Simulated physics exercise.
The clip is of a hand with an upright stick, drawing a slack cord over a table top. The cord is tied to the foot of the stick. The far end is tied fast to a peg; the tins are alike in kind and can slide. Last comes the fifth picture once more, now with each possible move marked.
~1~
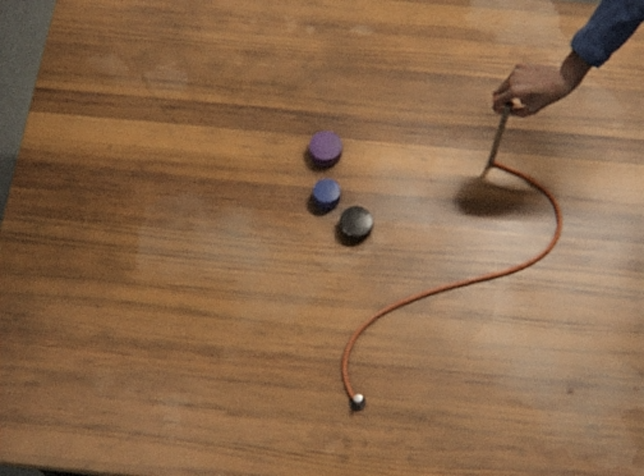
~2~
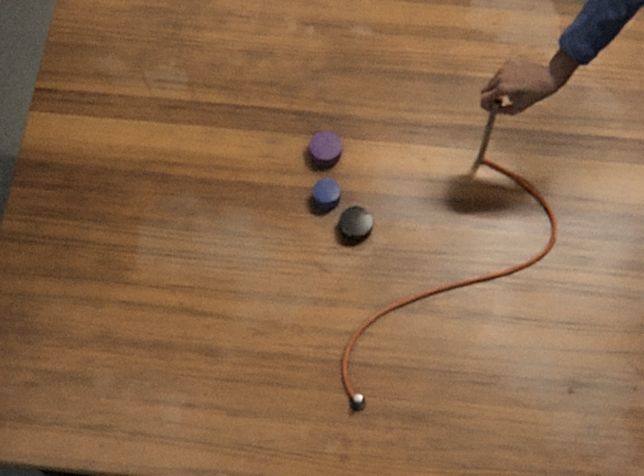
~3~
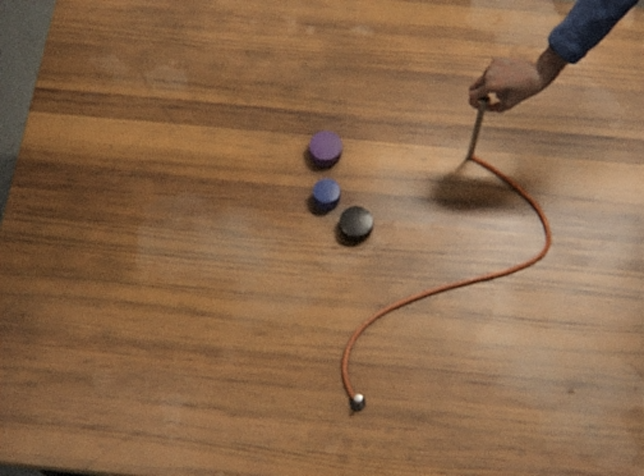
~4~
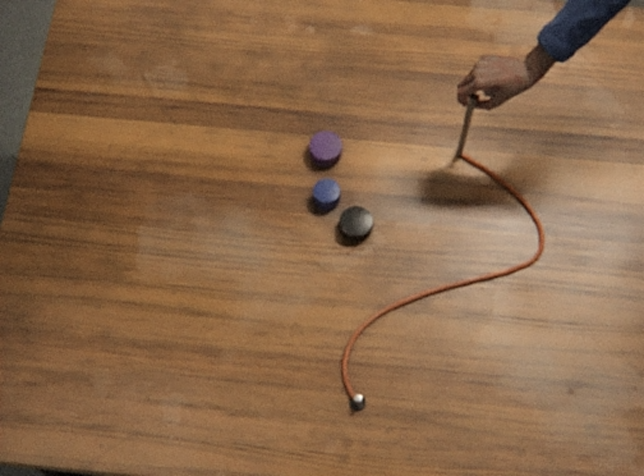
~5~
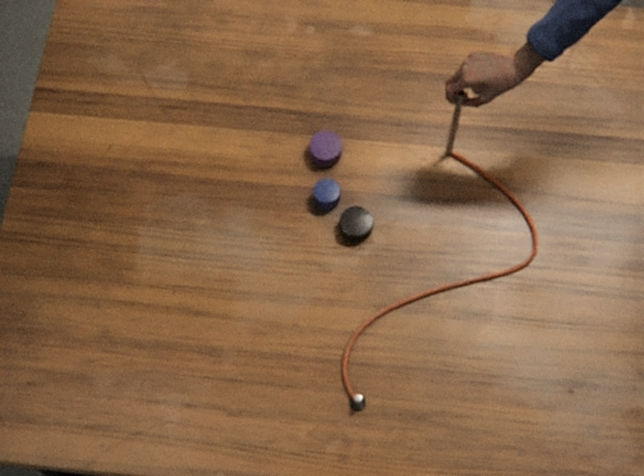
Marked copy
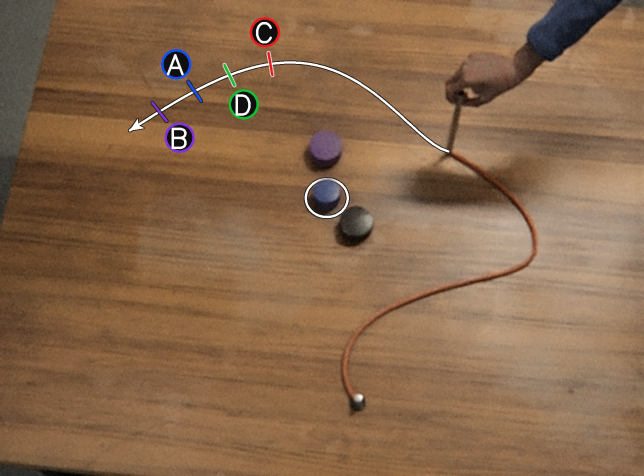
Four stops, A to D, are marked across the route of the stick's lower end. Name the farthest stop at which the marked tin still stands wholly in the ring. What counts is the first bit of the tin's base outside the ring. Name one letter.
The farthest safe stop is A.
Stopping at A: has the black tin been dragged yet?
Yes.
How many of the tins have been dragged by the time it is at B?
By then, three.
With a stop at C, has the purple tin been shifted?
By then, no.
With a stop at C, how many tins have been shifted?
By then, none.
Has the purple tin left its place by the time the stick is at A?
Yes.
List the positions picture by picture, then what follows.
Peg (358, 401); blue tin (327, 194); black tin (356, 224), in the first picture.
Black tin (356, 224); purple tin (326, 149), in the second picture.
Peg (358, 401); blue tin (327, 194), in the third picture.
Black tin (356, 224); purple tin (326, 149), in the fourth picture.
Peg (358, 401); blue tin (327, 194); black tin (356, 224), in the fifth picture.
On the marked copy, A at (195, 91); B at (159, 112); C at (270, 64); D at (229, 75); the ring at (327, 198); the route from (449, 152) via (293, 62) to (130, 131).
Following A. Soon after the start, foot of the stick (370, 91); blue tin (327, 194).
Later, foot of the stick (276, 64); blue tin (327, 194).
In the end, foot of the stick (195, 92); blue tin (327, 194); black tin (337, 226); purple tin (300, 164); the blue tin is still in its ring.
As for the rest, B drags the ringed tin to (310, 202); C is safe but short; D is safe but short.
